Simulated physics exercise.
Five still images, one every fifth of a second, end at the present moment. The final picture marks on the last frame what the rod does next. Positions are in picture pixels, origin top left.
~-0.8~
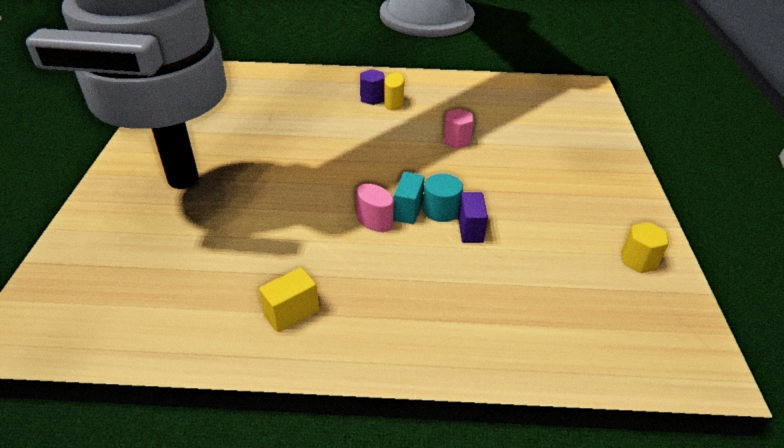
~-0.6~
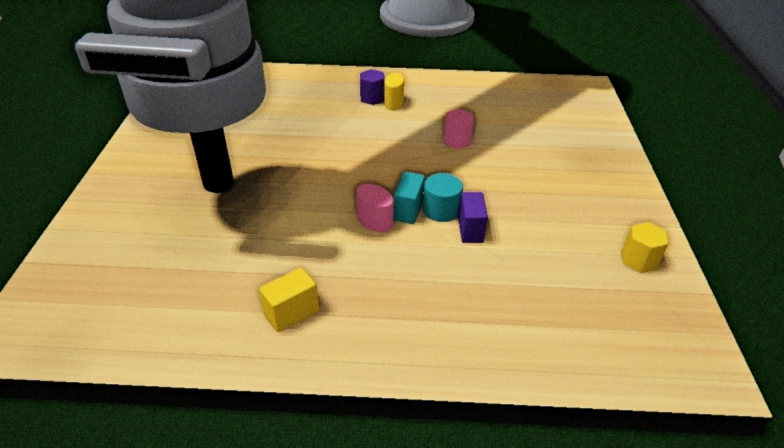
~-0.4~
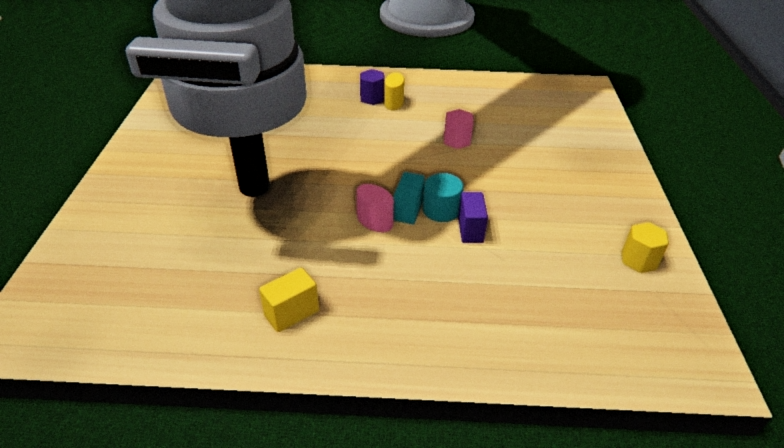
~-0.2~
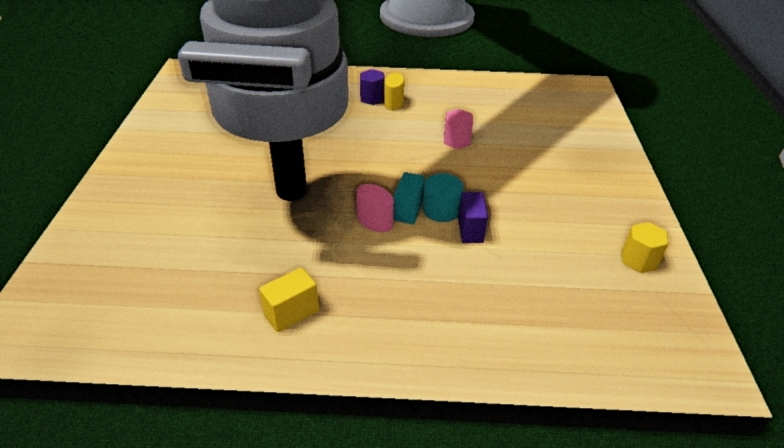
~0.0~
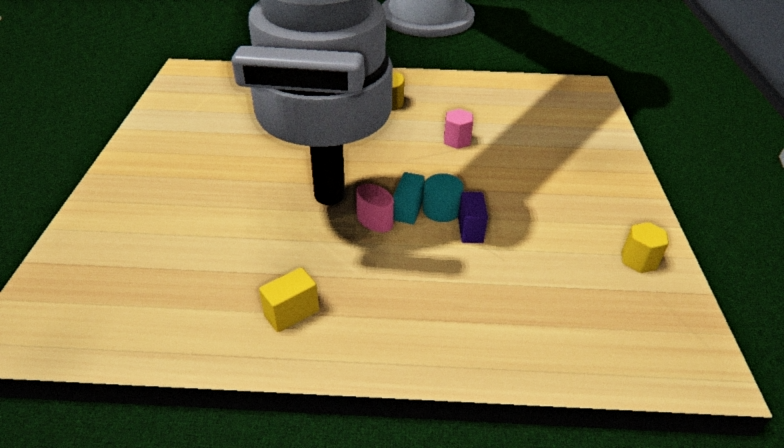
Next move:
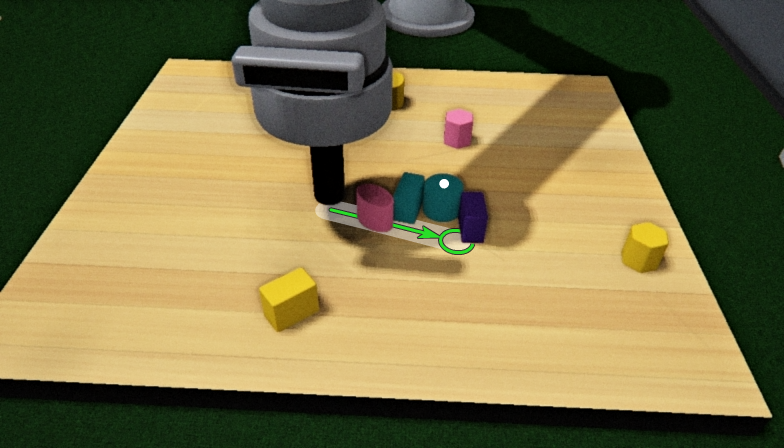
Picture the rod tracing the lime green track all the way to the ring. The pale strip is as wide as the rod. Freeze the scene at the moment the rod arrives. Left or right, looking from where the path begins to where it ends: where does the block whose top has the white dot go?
Facing the way the path runs, start to end, you'll find the block whose top has the white dot has shifted left.
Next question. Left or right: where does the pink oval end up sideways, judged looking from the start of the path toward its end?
Facing from start to end, it will go to the right.
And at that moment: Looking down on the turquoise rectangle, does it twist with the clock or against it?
It turns round anticlockwise.
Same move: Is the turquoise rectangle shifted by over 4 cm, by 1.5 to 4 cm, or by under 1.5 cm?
Verdict: From 1.5 to 4 cm.
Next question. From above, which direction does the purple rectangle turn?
Turns anticlockwise.
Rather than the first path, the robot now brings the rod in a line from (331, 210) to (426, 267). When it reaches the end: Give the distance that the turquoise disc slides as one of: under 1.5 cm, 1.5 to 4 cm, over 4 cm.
The answer will be the short band, under 1.5 cm.
The line goes from (331, 210) to (457, 241); the dot is on the turquoise disc.
On the path given first. One third of the way, rod at (373, 208); pink oval at (402, 207), turned 30° clockwise; turquoise rectangle at (414, 186), turned 45° anticlockwise.
Two thirds of the way, rod at (415, 218); pink oval at (429, 224), turned 95° clockwise; turquoise rectangle at (430, 189), turned 75° anticlockwise; turquoise disc at (457, 178).
At the end, rod at (458, 229); pink oval at (447, 234), turned 165° clockwise; turquoise rectangle at (437, 190), turned 85° anticlockwise; turquoise disc at (460, 176); purple rectangle at (482, 204), turned 20° anticlockwise.
